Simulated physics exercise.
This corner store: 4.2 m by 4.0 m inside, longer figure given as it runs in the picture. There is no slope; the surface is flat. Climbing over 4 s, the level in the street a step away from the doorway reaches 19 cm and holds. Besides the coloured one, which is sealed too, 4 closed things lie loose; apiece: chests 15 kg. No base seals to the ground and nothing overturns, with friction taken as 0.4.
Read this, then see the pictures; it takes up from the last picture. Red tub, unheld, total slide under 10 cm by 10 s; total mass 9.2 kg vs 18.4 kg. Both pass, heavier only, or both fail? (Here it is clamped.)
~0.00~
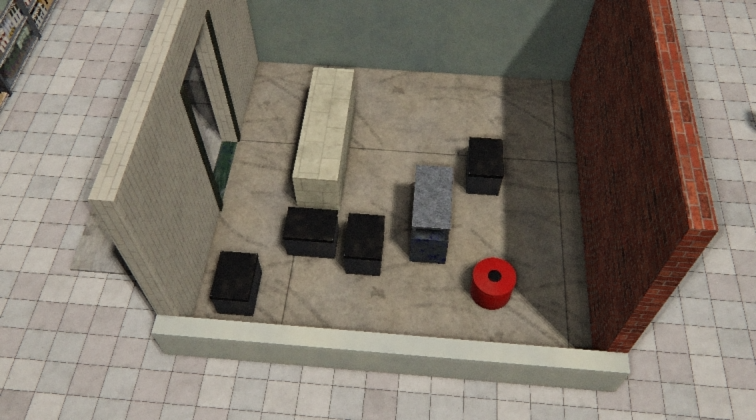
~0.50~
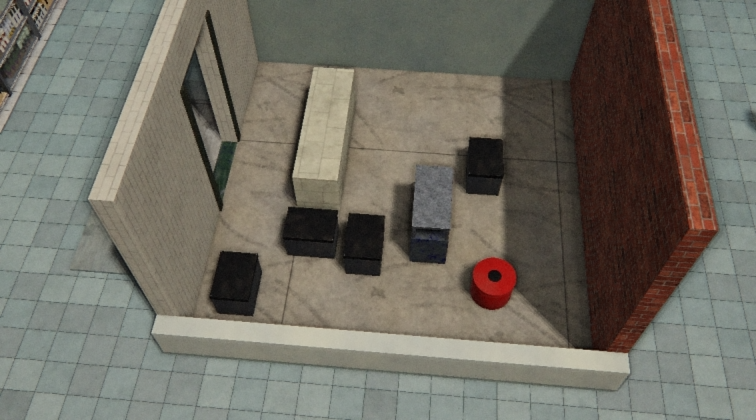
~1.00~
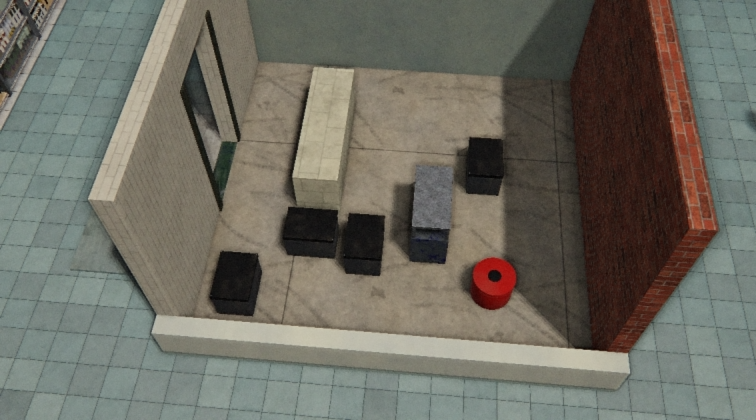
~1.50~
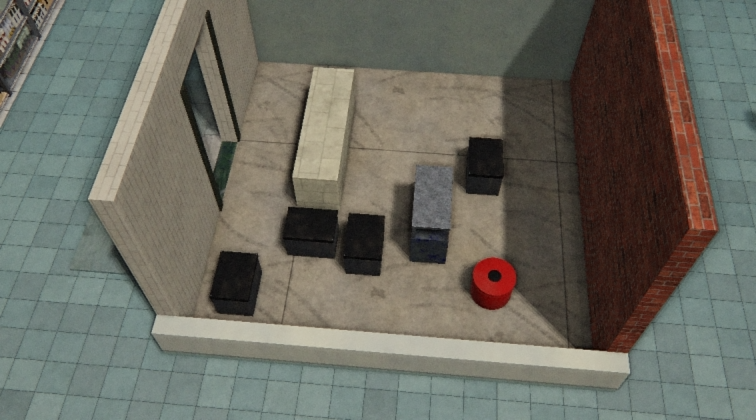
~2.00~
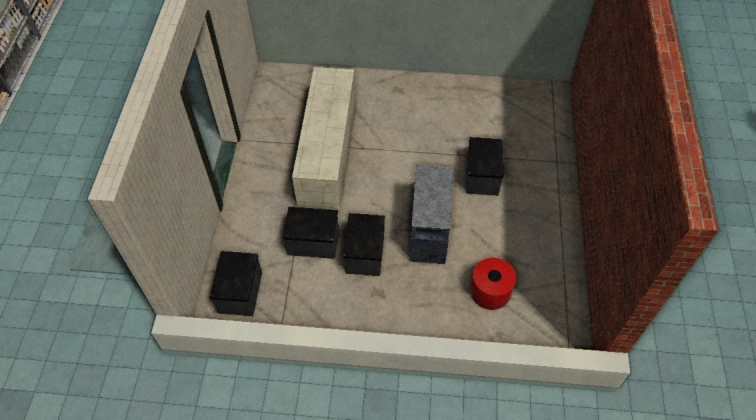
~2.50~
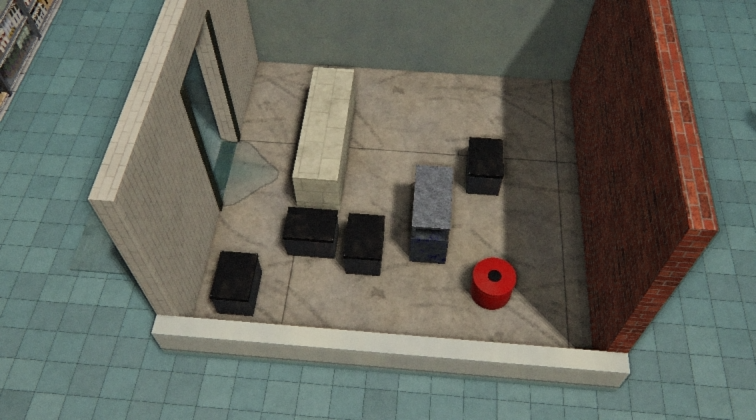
It looks like the smaller mass already suffices.
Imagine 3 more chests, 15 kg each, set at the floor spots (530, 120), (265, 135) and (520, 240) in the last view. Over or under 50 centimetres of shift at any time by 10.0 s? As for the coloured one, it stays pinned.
Taking them in order, the first is inside the line, the second beyond the line and the third inside the line.
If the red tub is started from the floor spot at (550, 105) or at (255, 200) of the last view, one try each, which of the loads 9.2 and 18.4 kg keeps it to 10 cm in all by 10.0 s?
Taking the two spots in turn, both keep it, then neither keeps it.
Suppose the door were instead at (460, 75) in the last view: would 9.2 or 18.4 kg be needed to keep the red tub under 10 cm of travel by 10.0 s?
Well, then the greater option is needed.
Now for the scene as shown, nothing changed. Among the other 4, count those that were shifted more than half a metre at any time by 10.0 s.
The number is 2.
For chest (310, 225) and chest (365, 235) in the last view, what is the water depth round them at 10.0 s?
I'd put it at 6 cm and 3 cm respectively.
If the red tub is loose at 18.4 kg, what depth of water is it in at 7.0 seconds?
Roughly 0 cm.
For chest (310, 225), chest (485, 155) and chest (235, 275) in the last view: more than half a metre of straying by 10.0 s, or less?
Listed order gives above limit, within limit, above limit.
After 3.5 s the red tub would be 0 cm from its start with 9.2 kg and 0 cm from its start with 18.4 kg; 0 cm of water round it then.
After 4.5 s the red tub would be 0 cm from its start with 9.2 kg and 0 cm from its start with 18.4 kg; 0 cm of water round it then.
After 7.0 s the red tub would be 0 cm from its start with 9.2 kg and 0 cm from its start with 18.4 kg; 0 cm of water round it then.
After 10.0 s the red tub would be 0 cm from its start with 9.2 kg and 0 cm from its start with 18.4 kg; 3 cm of water round it then.
